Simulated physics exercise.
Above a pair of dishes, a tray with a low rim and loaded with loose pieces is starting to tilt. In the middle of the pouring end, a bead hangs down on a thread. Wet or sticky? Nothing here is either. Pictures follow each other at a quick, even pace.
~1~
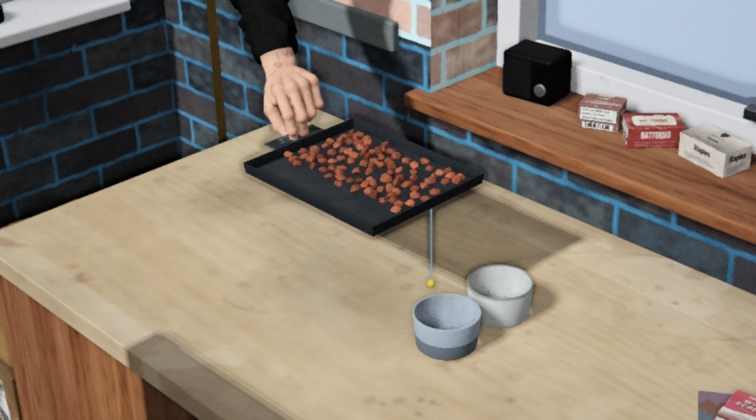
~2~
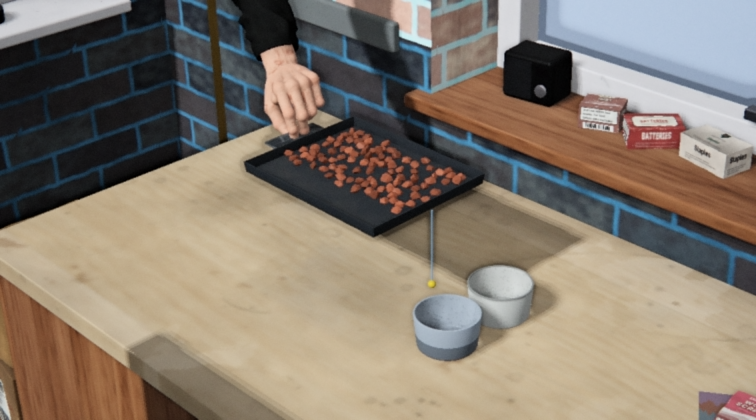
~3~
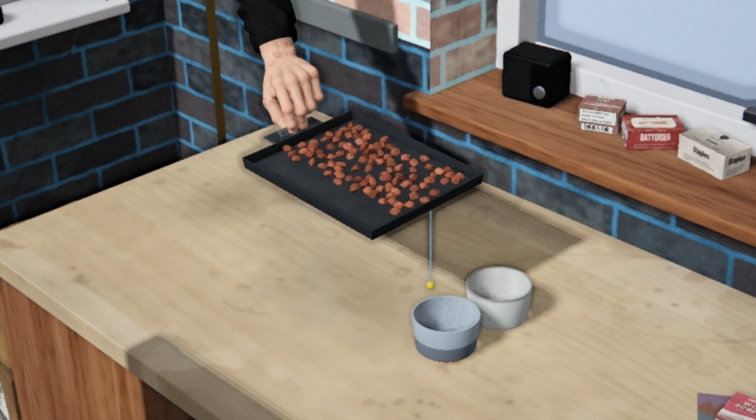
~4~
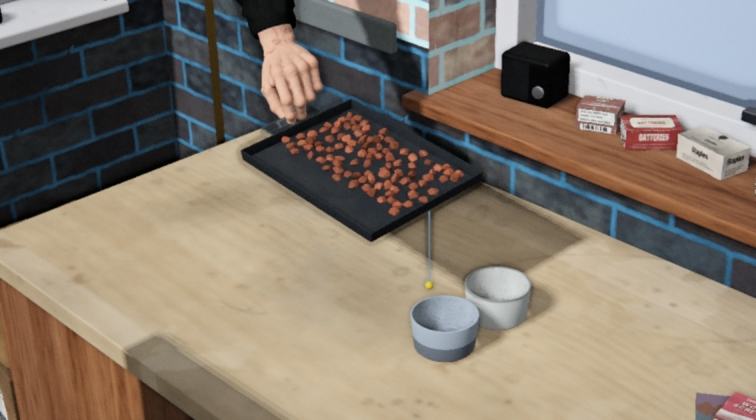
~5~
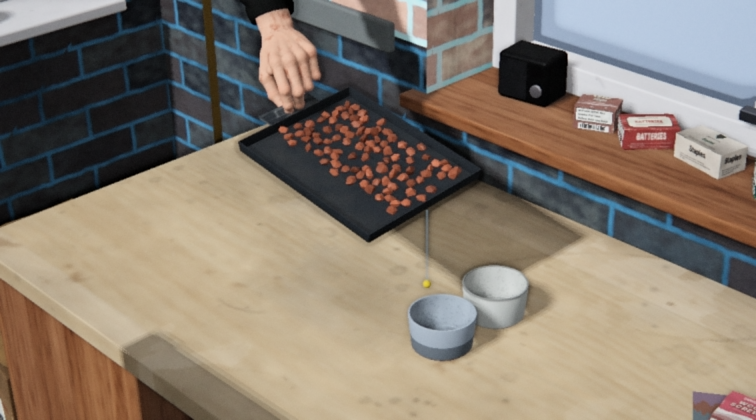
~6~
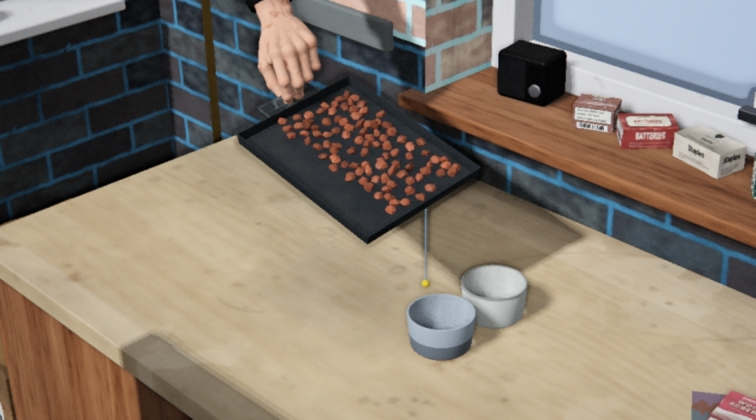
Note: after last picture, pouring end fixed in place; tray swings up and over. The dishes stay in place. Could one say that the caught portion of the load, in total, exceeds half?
Between them the dishes get the lesser amount.
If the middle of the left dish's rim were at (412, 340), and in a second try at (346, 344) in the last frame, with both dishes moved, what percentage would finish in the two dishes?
First placement: 30 per cent; second placement: 60 per cent.
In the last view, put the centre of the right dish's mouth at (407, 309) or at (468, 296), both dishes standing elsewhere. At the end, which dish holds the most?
In the first position the right of the two, in the second the left of the two.
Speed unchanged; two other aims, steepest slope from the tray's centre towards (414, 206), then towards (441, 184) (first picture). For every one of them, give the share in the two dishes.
First some 70, then 30 per cent.
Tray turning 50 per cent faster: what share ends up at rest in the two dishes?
Estimated share: Some 20%.
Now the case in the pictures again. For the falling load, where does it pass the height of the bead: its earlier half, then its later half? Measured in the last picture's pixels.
It passes near (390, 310) first and then near (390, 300).
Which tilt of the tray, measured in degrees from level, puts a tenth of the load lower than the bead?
Roughly 70°.
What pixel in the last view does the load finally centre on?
About (391, 360).
Soon after the last picture, tray tipped steeply; nearly all on the tray; a small part in the air.
A little later, tray tipped right over; about two thirds on the tray; a small part in the left dish; about a third outside both.
Later still, tray tipped past a quarter turn; about a quarter in the left dish; most outside both.
At rest, tray tipped past a quarter turn; about a quarter in the left dish; none in the right dish; most outside both.
